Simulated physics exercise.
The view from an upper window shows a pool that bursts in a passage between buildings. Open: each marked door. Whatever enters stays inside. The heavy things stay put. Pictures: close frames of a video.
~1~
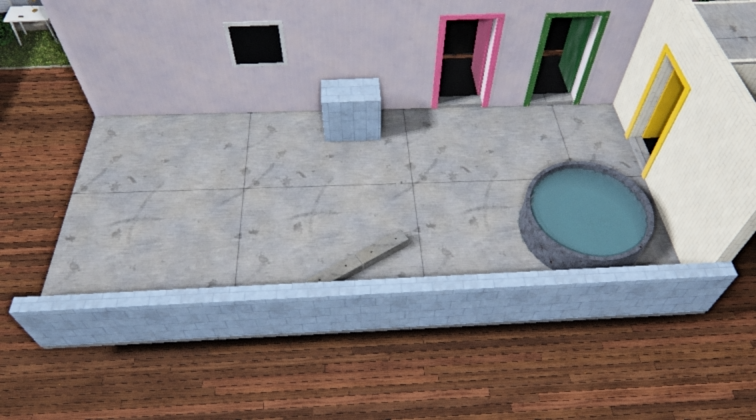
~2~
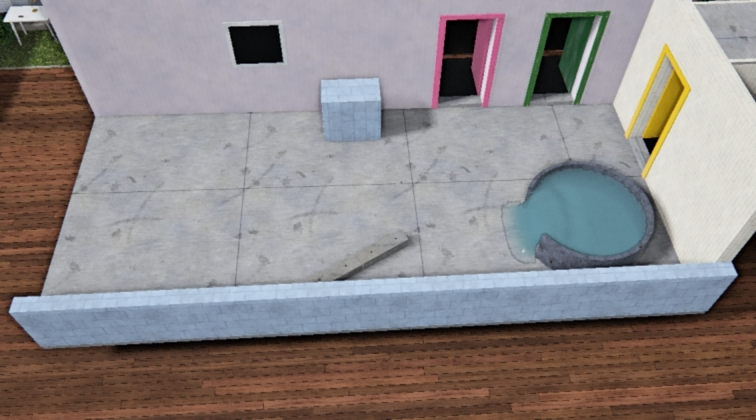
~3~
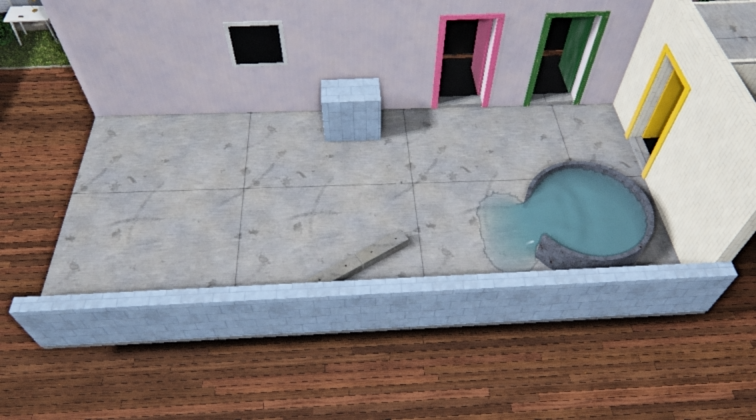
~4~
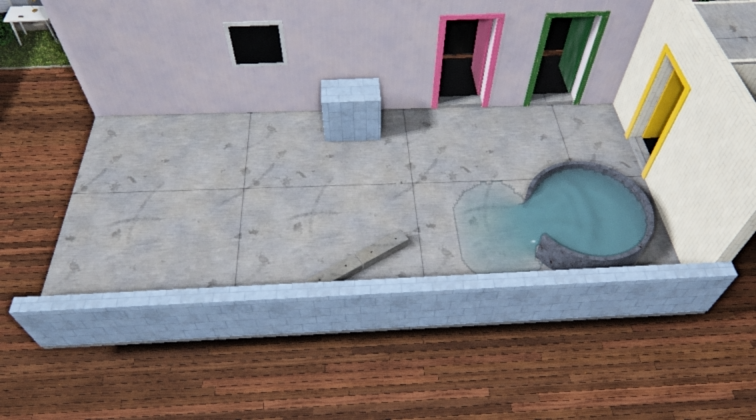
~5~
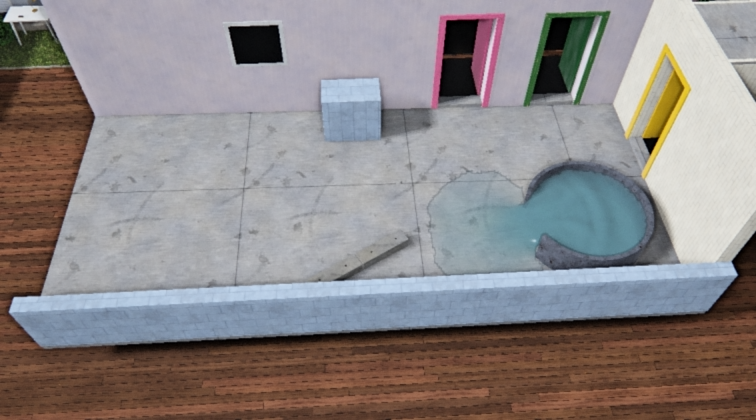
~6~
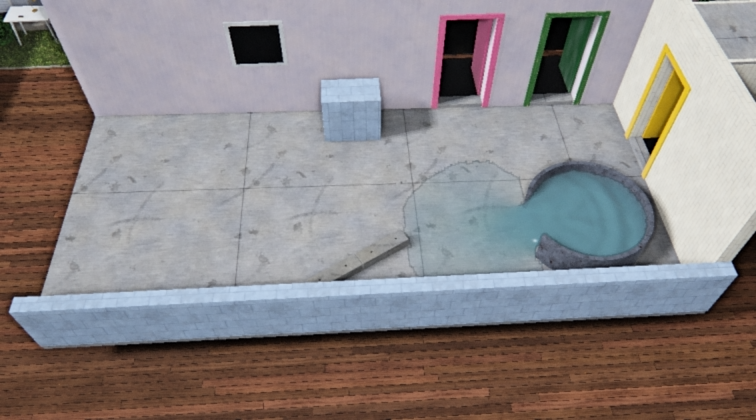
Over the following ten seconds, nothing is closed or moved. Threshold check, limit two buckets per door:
In order: I predict the yellow door will remain at two buckets or below; I predict the green door will remain at two buckets or below; I predict the pink door will remain at two buckets or below.
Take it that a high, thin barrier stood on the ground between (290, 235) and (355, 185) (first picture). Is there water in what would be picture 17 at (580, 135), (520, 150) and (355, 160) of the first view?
Untouched; untouched; submerged.
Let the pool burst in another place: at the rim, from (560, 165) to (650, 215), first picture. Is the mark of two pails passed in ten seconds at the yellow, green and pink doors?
Here's how it goes: The yellow door overshoots, the green door overshoots, the pink door comes in low.
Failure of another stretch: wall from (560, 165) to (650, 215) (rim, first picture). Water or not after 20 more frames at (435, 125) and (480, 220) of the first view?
The first spot is swamped, the second spared.
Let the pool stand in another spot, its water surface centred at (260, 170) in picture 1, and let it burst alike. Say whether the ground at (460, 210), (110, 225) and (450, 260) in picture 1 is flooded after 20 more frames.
Going through the three places: Out of reach, in the spill, out of reach.
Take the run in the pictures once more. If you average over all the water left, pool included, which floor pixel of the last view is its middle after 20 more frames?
That comes out near (443, 225).
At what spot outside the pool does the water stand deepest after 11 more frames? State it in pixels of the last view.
Pointing at (326, 296).
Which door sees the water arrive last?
Result: The door marked yellow.
A moment on, water covers 20 % of the floor; the yellow door not reached, the green door not reached, the pink door not reached.
Next, water covers 35 % of the floor; the yellow door not reached, the green door not reached, the pink door not reached.
Then, water covers 55 % of the floor; the yellow door not reached, the green door not reached, the pink door wet at the sill, nothing in.
Later, water covers 75 % of the floor; the yellow door not reached, the green door wet at the sill, nothing in, the pink door wet at the sill, nothing in.
In the end, water covers 80 % of the floor; the yellow door wet at the sill, nothing in, the green door wet at the sill, nothing in, the pink door wet at the sill, nothing in.
